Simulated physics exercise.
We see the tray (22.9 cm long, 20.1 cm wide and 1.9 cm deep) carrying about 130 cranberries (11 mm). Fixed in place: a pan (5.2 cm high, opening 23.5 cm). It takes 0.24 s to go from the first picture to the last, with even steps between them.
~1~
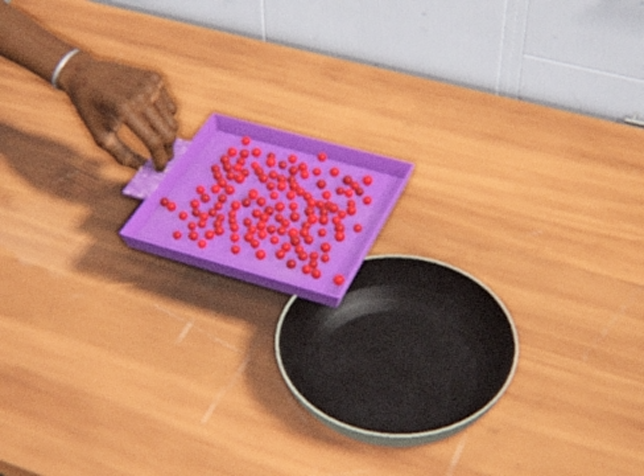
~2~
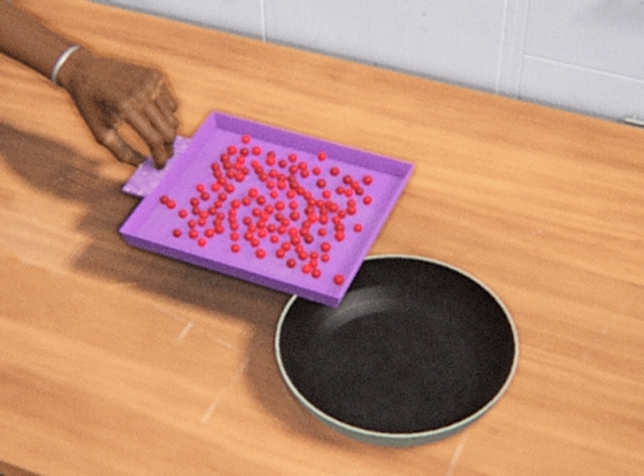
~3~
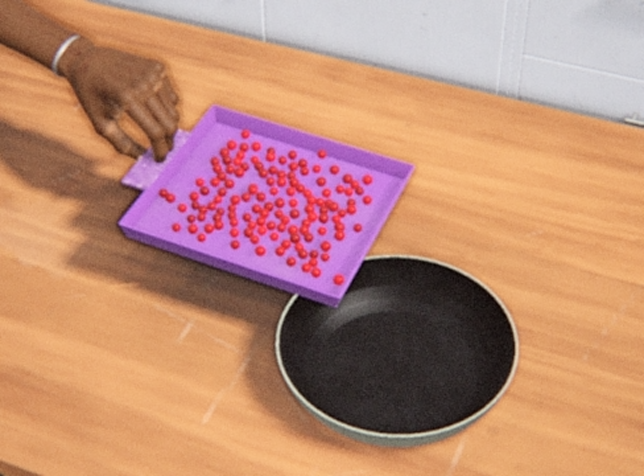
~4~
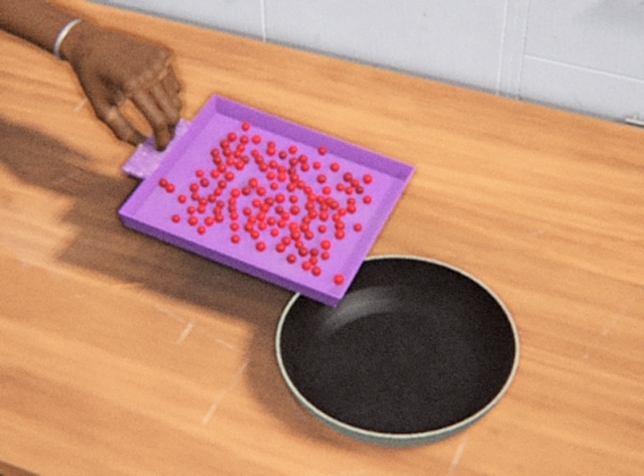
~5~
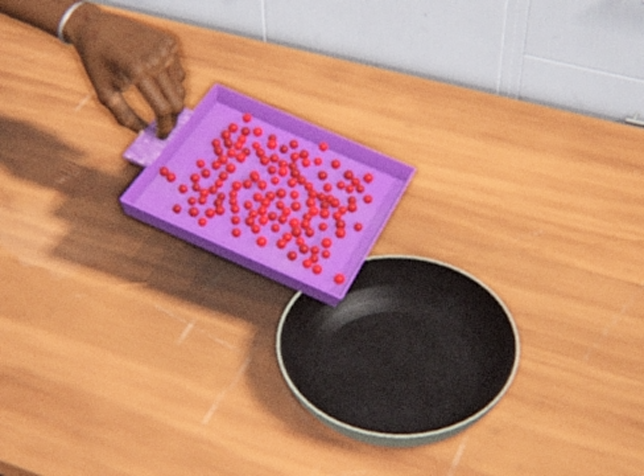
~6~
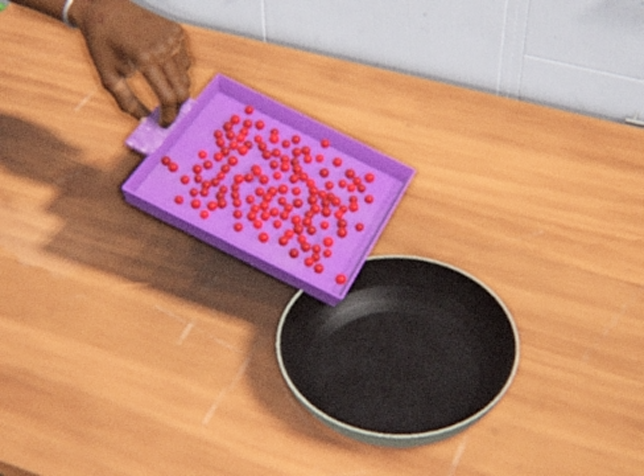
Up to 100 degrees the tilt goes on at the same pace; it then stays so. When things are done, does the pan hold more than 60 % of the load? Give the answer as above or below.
Answer: Below.
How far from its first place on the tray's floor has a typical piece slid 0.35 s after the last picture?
Around 7 cm.
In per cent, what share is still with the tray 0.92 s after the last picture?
Roughly 50 %.
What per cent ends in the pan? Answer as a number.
About 40 %.
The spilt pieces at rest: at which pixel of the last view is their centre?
Spill centre, last frame: Approx. (425, 256).
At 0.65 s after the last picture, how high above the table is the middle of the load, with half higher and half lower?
Median height reading: Approx. 12 cm.
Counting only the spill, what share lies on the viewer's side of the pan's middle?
Share of spill: Approx. 0 %.
Then, 0.35 s after the last picture, tilt 46 degrees; tray 100 %; middle of all pieces on or above the table near (347, 201).
Then, 0.65 s after the last picture, tilt 72 degrees; outside 5 %, tray 90 %; middle of all pieces on or above the table near (365, 209).
Then, 0.92 s after the last picture, tilt 96 degrees; outside 20 %, pan 10 %, tray 50 %, in the air 15 %; middle of all pieces on or above the table near (394, 241).
Then, 1.18 s after the last picture, tilt 100 degrees; outside 60 %, pan 40 %; middle of all pieces on or above the table near (423, 286).
In the end, outside 60 %, pan 40 %.
